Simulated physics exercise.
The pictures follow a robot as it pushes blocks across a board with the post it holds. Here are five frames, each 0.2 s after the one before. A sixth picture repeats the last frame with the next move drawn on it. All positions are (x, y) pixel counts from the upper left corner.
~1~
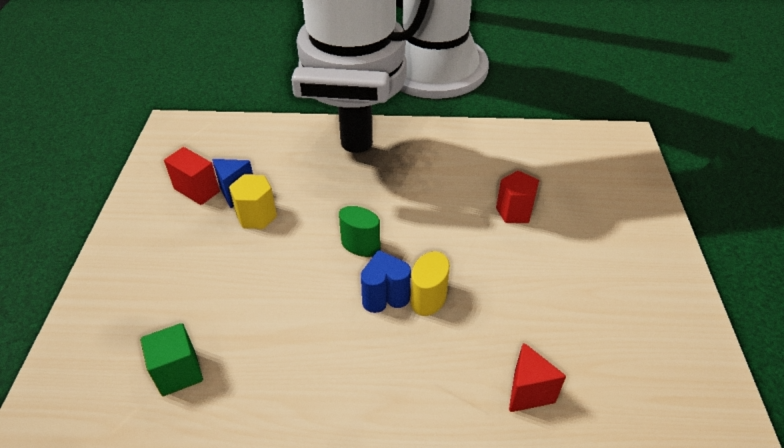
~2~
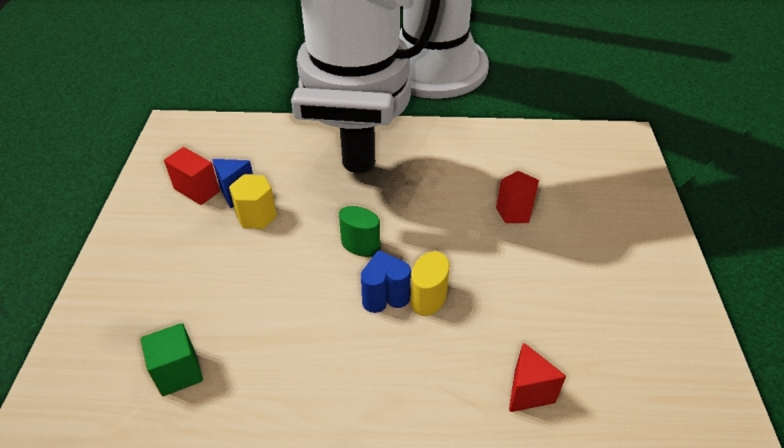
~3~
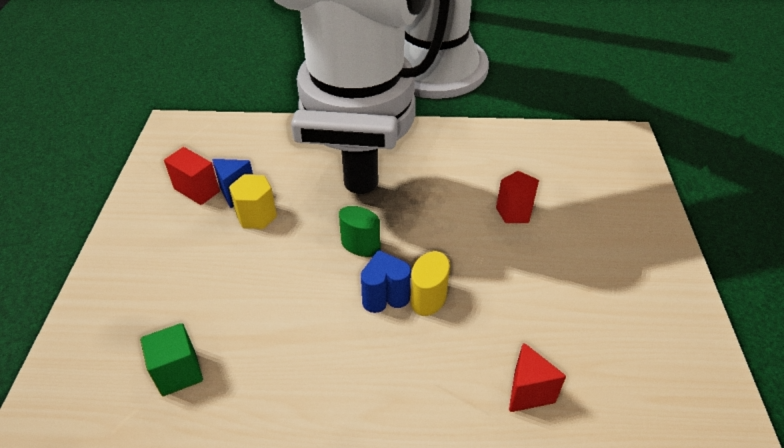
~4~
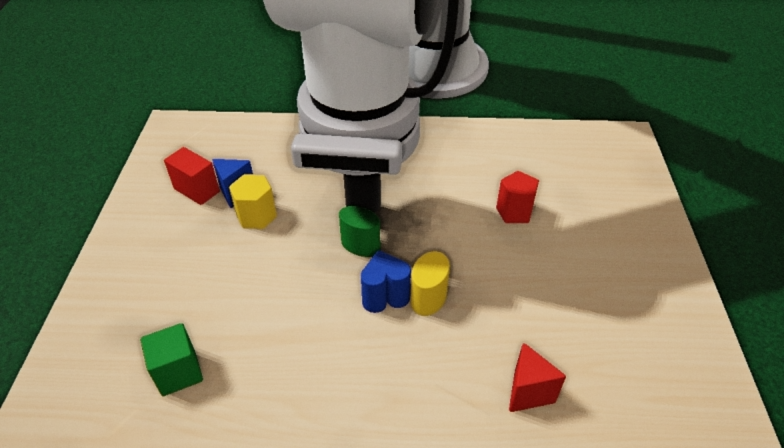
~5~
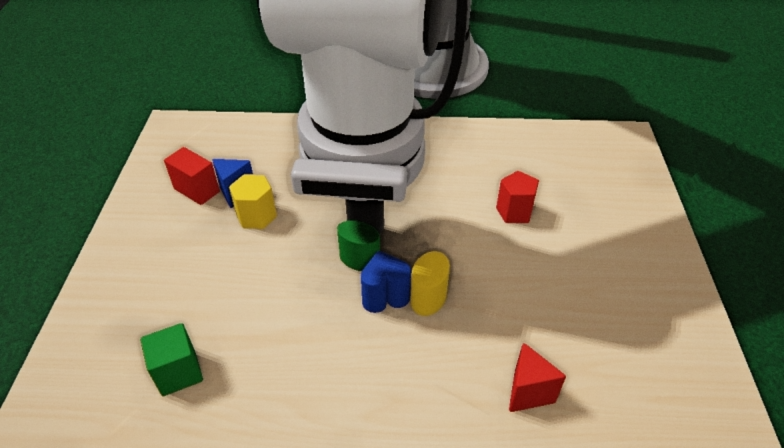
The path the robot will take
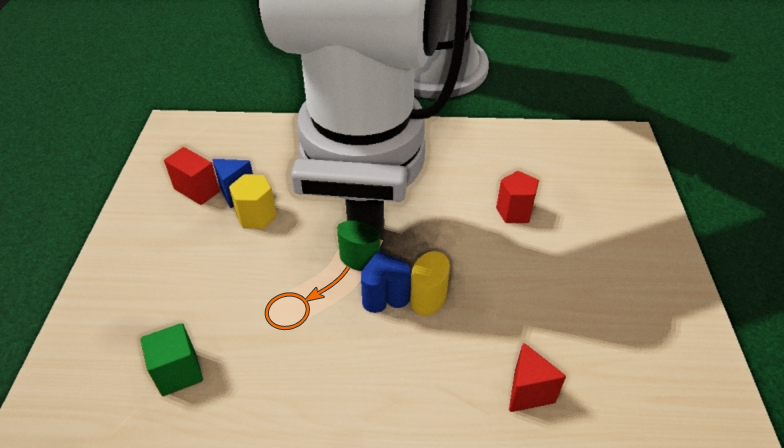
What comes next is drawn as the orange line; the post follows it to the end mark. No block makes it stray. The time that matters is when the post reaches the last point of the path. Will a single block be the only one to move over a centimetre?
Short answer: Yes.
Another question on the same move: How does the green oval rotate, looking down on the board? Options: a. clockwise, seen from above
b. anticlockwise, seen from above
b
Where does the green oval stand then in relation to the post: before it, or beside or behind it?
Slid off.
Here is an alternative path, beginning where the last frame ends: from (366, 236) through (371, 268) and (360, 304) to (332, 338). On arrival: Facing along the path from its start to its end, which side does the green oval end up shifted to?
It moves off to the right.
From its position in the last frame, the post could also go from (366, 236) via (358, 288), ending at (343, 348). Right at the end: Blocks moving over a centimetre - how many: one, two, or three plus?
I expect two blocks to move.
The line goes from (366, 236) over (350, 264) and (324, 290) to (287, 311).
What follows on the original path. One third of the way, post (350, 255); green oval (349, 263), turned 55° anticlockwise.
Two thirds of the way, post (323, 281); green oval (341, 284), turned 70° anticlockwise; blue heart-shaped block (385, 272).
At the end, post (285, 302); green oval (341, 284), turned 70° anticlockwise; blue heart-shaped block (385, 272); yellow oval unmoved.
